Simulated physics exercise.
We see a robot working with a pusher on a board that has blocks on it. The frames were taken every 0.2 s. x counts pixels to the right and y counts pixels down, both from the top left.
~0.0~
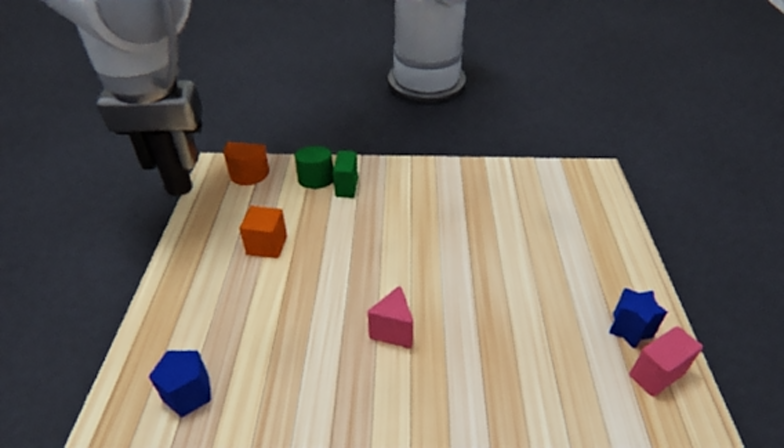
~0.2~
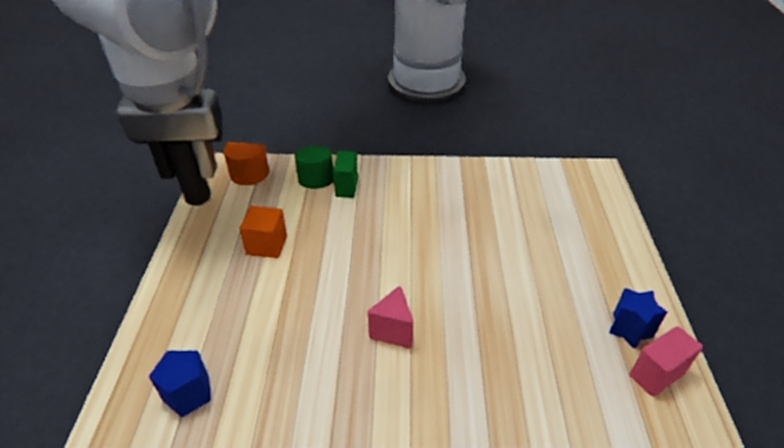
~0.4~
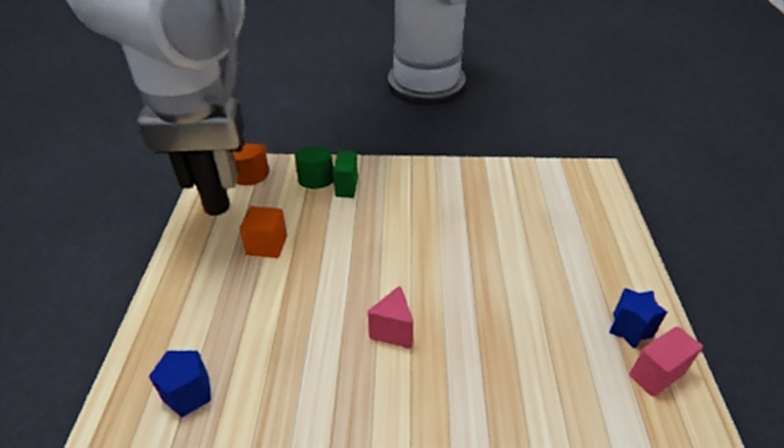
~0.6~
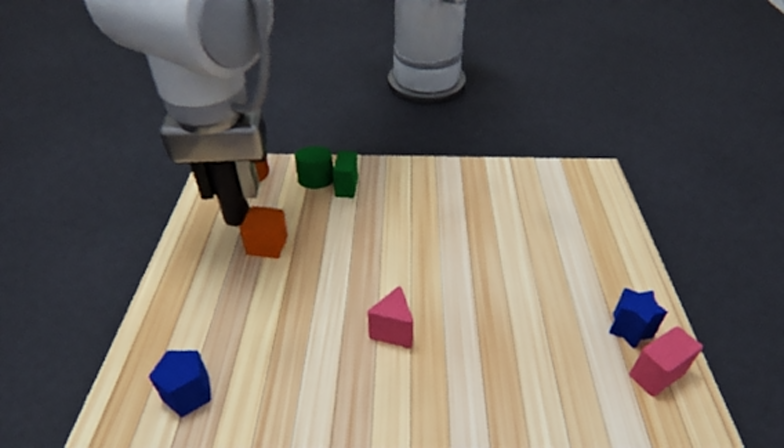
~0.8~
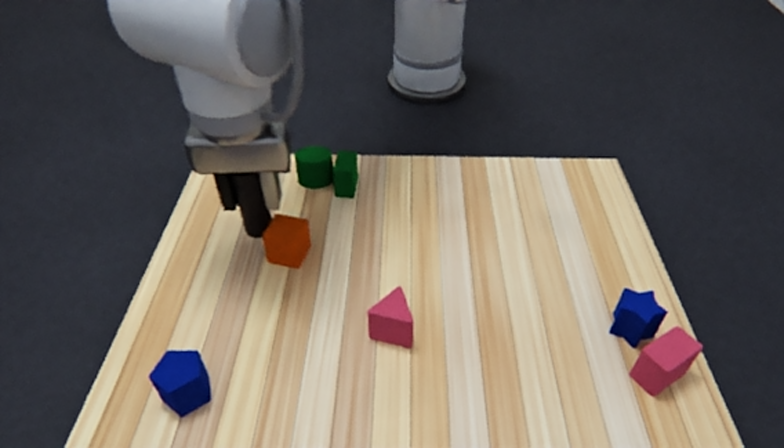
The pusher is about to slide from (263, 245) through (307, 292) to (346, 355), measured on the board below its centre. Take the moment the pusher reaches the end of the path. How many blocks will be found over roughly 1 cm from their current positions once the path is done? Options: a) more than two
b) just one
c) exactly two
That would be b.
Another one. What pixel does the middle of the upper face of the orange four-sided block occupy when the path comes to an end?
Answer: (327, 245).
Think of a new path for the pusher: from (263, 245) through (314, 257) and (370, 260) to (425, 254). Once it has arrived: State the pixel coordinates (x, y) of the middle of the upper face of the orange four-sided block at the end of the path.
In the picture, it is at (379, 257).
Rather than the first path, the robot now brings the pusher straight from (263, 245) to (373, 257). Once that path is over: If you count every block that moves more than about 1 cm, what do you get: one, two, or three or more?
Answer: One block.
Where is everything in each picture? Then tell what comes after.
In the first picture, pusher tip (180, 189); block tops, orange four-sided block (261, 218); pink three-sided block (394, 306).
In the second picture, pusher (198, 199); blocks unchanged.
In the third picture, pusher (218, 208); blocks unchanged.
In the fourth picture, pusher (238, 219); blocks unchanged.
In the fifth picture, pusher (259, 230); orange four-sided block (285, 227); pink three-sided block (394, 306).
On the path given first. One third of the way, pusher (290, 260); orange four-sided block (322, 244), turned 40° anticlockwise.
Two thirds of the way, pusher (318, 296); orange four-sided block (327, 245), turned 50° anticlockwise.
At the end, pusher (344, 340); orange four-sided block (327, 245), turned 50° anticlockwise; pink three-sided block in place.
